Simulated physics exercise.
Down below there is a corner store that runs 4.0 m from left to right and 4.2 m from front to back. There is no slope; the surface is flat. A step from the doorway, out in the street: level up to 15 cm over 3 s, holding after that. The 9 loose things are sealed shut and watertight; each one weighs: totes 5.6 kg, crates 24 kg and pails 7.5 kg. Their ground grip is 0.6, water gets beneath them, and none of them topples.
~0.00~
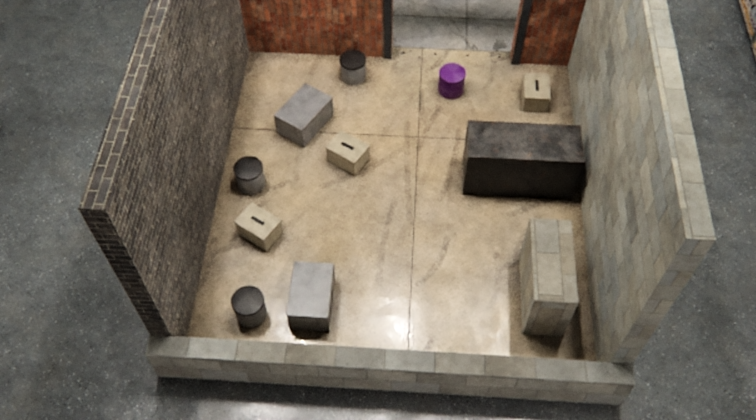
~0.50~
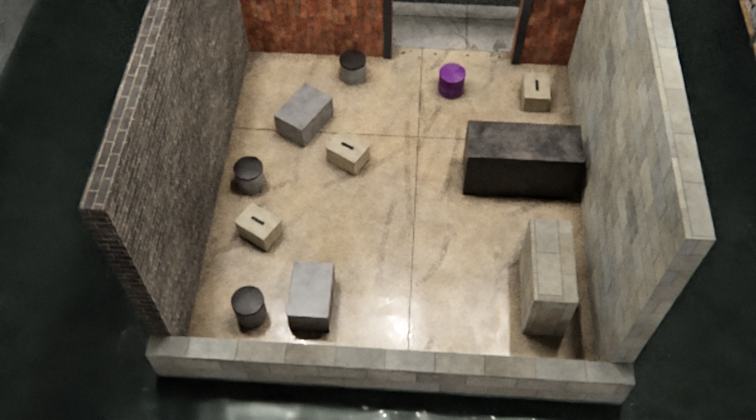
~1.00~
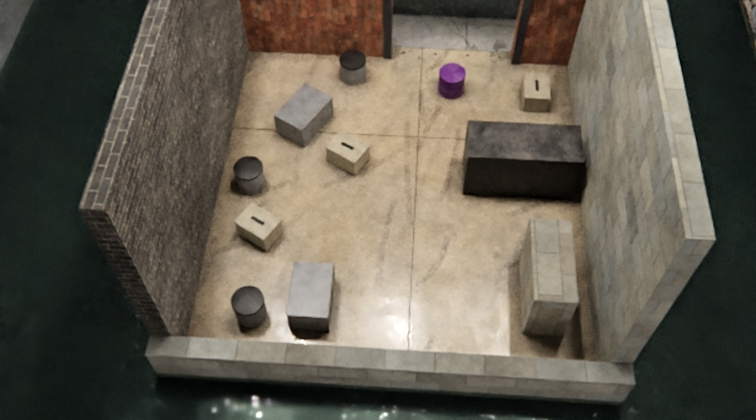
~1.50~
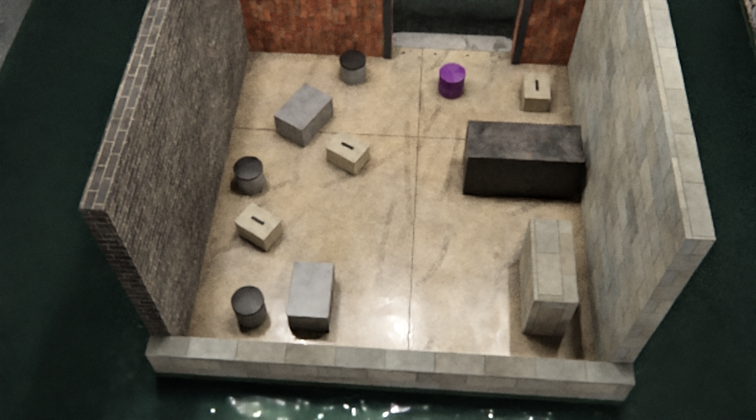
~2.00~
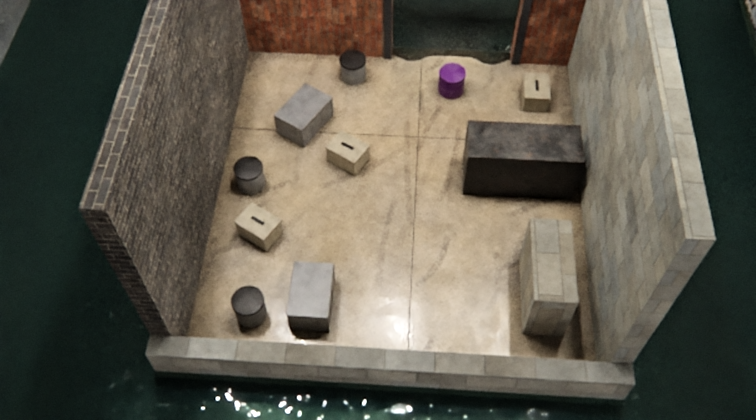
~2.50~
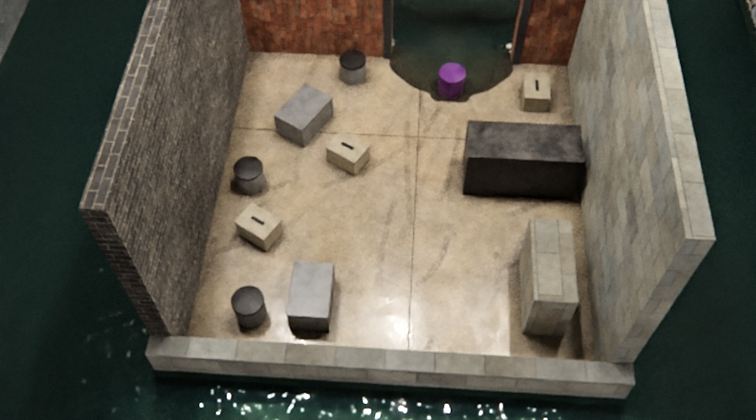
Dark green water surrounds a small open-topped room with brick and pale block walls, seen from above by a still camera. A purple pail stands near the doorway at the back, with three dark pails and grey blocks at left, pale slotted crates, and a long black block at right. Water spreads outside, then slips through the doorway and curves around the purple pail, while nothing inside shifts.
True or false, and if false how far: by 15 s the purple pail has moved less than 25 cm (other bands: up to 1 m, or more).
False, more than 1 m.
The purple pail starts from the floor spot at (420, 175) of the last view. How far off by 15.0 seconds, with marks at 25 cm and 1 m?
What happens is it gets pushed a long way.
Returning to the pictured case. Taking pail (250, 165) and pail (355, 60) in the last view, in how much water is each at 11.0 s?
Around 7 cm and 3 cm.
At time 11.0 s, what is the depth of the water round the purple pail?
Close to 7 centimetres.
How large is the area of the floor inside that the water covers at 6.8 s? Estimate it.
12 m2.
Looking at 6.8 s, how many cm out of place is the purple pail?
Around 100 cm from the start by that time.
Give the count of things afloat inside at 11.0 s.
The count is 4.
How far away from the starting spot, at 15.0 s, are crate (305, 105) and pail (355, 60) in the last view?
0 cm, 0 cm.
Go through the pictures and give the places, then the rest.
In the first frame, the purple pail at (453, 73), on the bottom; 0.0 m2 under water; 0 of 9 have shifted.
In the second frame, the purple pail at (453, 73) rests on the ground; water covers 0.0 m2; 0 of 9 have shifted.
In the third frame, the purple pail at (453, 73) rests on the ground; water covers 0.0 m2; 0 of 9 have shifted.
In the fourth frame, the purple pail at (453, 73) rests on the ground; water covers 0.0 m2; 0 of 9 have shifted.
In the fifth frame, the purple pail at (453, 73) rests on the ground; 0.0 m2 under water; 0 of 9 have shifted.
In the sixth frame, the purple pail at (453, 73) rests on the ground; water covers 0.6 m2; 0 of 9 have shifted.
After 3.5 s the purple pail is near (452, 84), 0.2 m from its start, aground; 0 afloat.
After 6.8 s the purple pail is near (433, 133), 1.0 m from its start, aground; 1 afloat.
After 11.0 s the purple pail is near (385, 182), 1.8 m from its start, aground; 4 afloat.
After 15.0 s the purple pail is near (253, 232), 3.1 m from its start, afloat; 6 afloat.
